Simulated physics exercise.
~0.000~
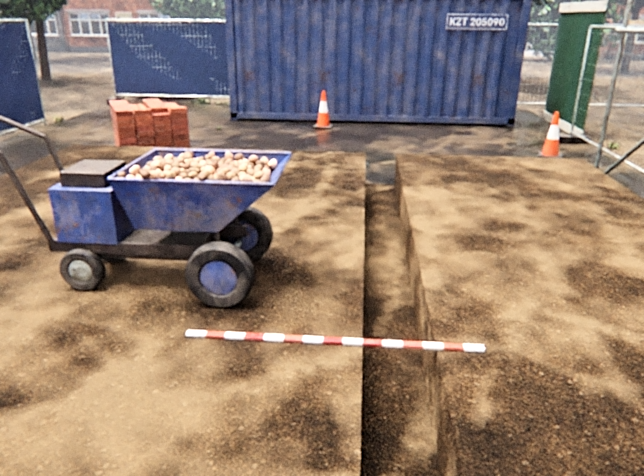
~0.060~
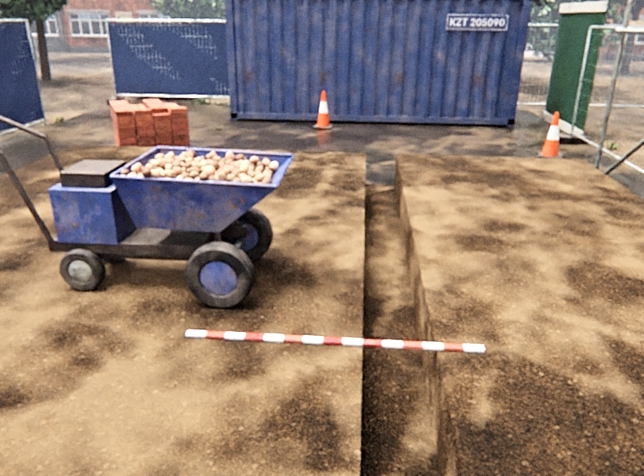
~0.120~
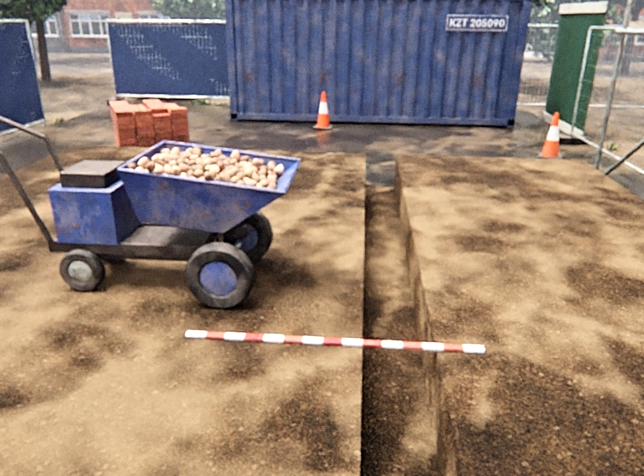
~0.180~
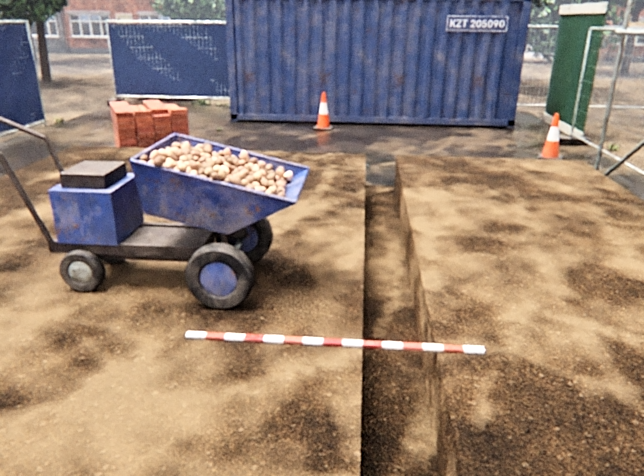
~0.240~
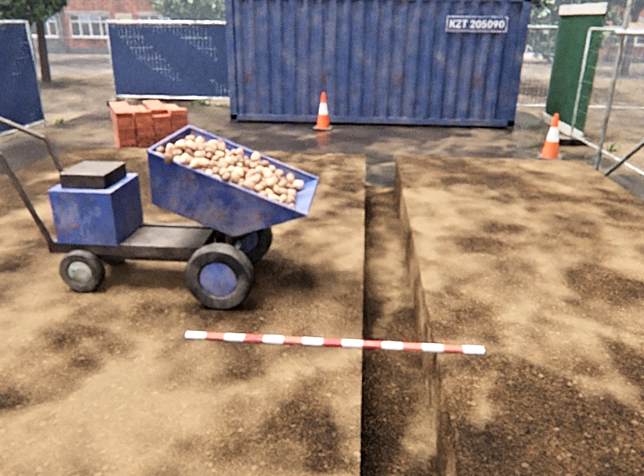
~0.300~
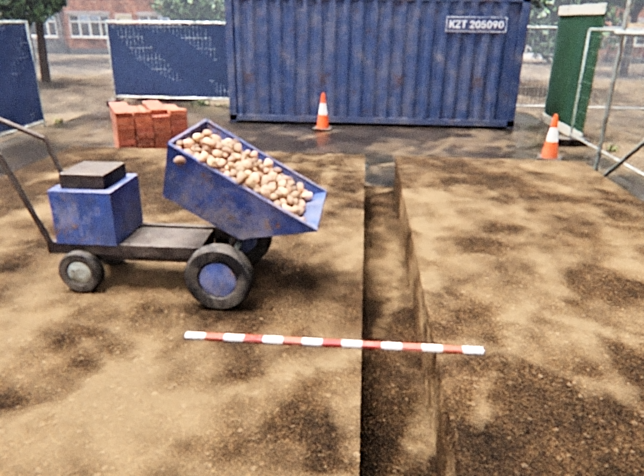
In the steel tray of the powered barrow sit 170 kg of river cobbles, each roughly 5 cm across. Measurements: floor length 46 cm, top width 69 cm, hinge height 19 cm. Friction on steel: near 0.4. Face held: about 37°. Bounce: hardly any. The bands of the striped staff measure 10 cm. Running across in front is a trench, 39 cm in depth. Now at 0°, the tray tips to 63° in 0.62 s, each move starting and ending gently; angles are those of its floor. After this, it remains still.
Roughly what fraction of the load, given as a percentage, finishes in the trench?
Some 83 per cent of the stones.
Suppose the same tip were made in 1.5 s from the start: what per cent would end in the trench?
About 80%.
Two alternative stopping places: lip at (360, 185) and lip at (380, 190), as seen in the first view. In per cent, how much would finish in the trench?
From the first spot near 30, from the second near 5 per cent.
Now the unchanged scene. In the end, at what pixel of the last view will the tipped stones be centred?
I'd put it close to (387, 330).
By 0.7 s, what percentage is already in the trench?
I'd say near 15 per cent at that time.
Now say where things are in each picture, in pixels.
In the first picture, lip at (274, 185), floor tilted 0°, highest stones at (209, 160).
In the second picture, the tray is at 2°, its lip at (277, 187); the top of the load is at (200, 159); the stones move at 0.3 m/s on average.
In the third picture, lip at (285, 193), floor tilted 6°, highest stones at (184, 156); the stones move at 0.7 m/s on average.
In the fourth picture, lip at (296, 202), floor tilted 13°, highest stones at (183, 150); the stones move at 1.1 m/s on average.
In the fifth picture, the tray is at 21°, its lip at (307, 215); the top of the load is at (193, 144); the stones move at 1.3 m/s on average.
In the sixth picture, the tray is at 30°, its lip at (317, 230); the top of the load is at (207, 139); the stones move at 1.4 m/s on average.
After 0.5 s the floor is at 53°; 100 % in the tray; the foremost stones are at (327, 242).
After 0.7 s the floor is at 63°; 74 % in the tray, 11 % short of the trench, 15 % in the trench; the foremost stones are at (392, 307).
After 1.1 s the floor is at 63°; 21 % in the tray, 13 % short of the trench, 65 % in the trench, 1 % past the trench; the foremost stones are at (445, 293).
After 3.0 s the floor is at 63°; 0 % in the tray, 16 % short of the trench, 83 % in the trench, 1 % past the trench; the foremost stones are at (484, 303).
